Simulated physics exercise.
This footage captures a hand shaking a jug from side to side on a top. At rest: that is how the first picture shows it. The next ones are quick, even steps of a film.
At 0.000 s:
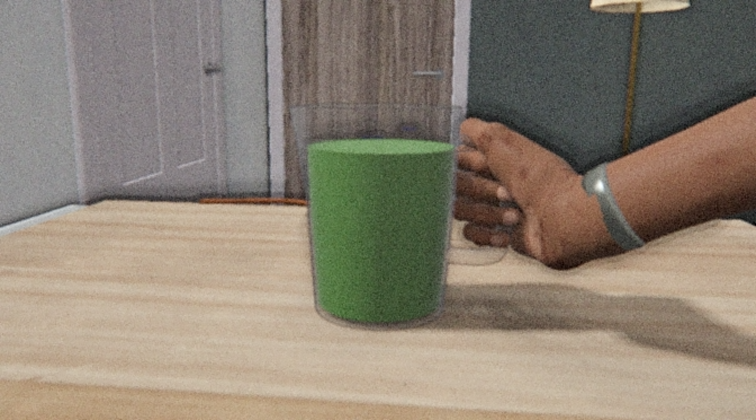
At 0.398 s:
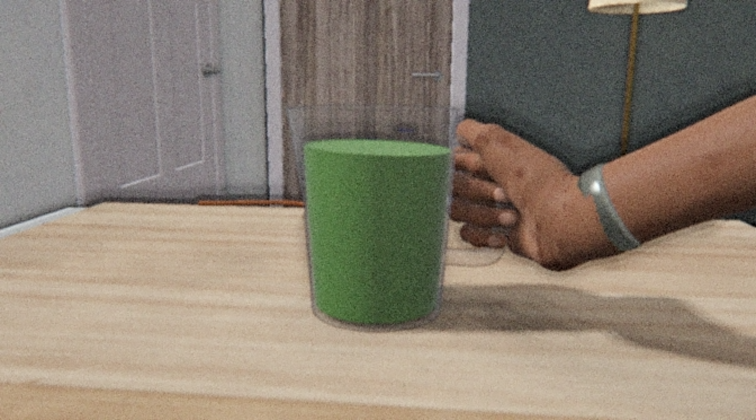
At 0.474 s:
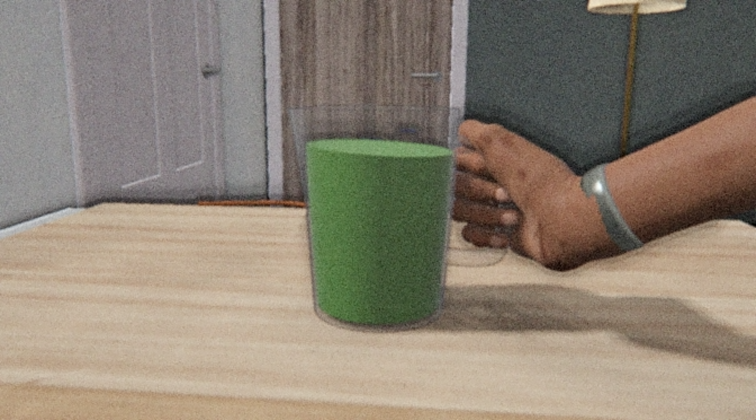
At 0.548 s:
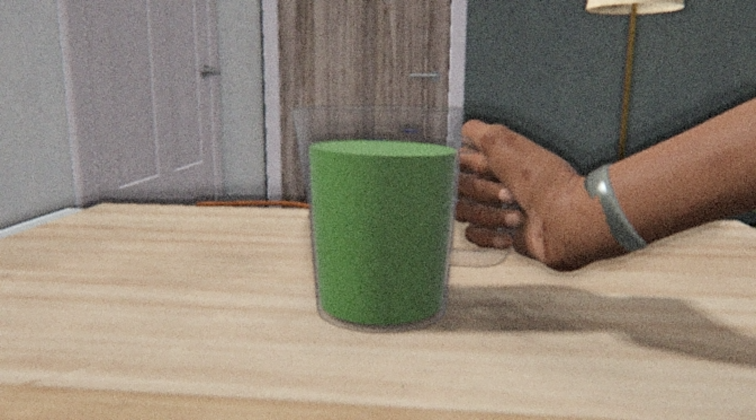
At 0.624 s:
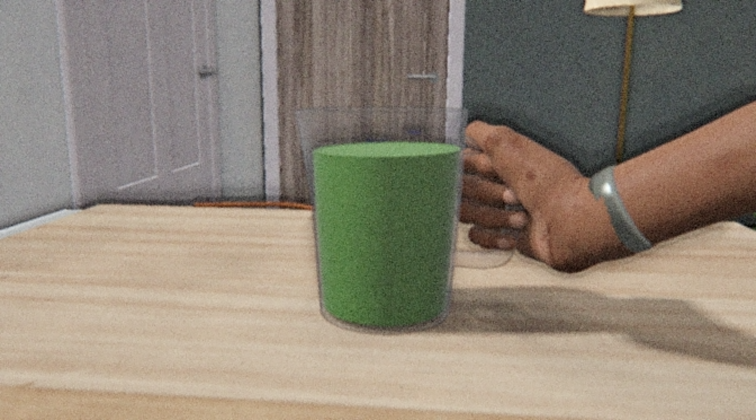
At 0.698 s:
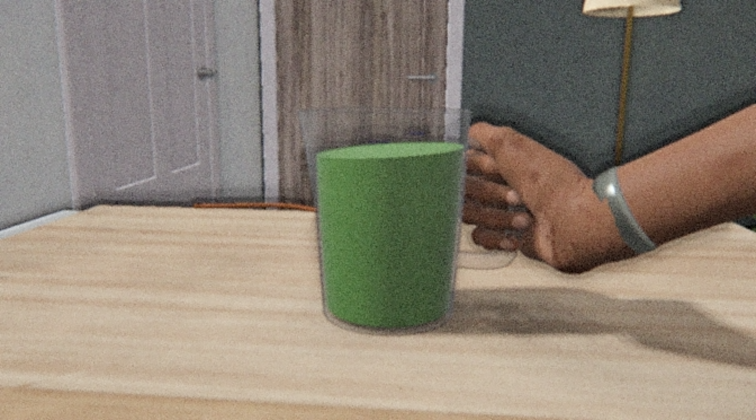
A hand with a silvery bracelet reaches in from the right behind a clear jug of green liquid on a pale wooden table, seen from just above the tabletop. Grey doors, a brown wooden door and a lamp against a dark wall stand behind. The jug shifts slightly left, then right with the hand, its liquid surface tilting gently, while the view stays nearly still.
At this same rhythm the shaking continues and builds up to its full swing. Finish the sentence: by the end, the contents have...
By the end, the contents have all stayed in.
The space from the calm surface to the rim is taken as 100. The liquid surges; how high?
About 30 %.
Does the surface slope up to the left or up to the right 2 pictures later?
To the right end.
By 1.0 s, the highest wave so far stays far below the rim.
By 2.2 s, the highest wave so far climbs under half way to the rim.
By 5.1 s, the highest wave so far climbs under half way to the rim; nothing has left it.
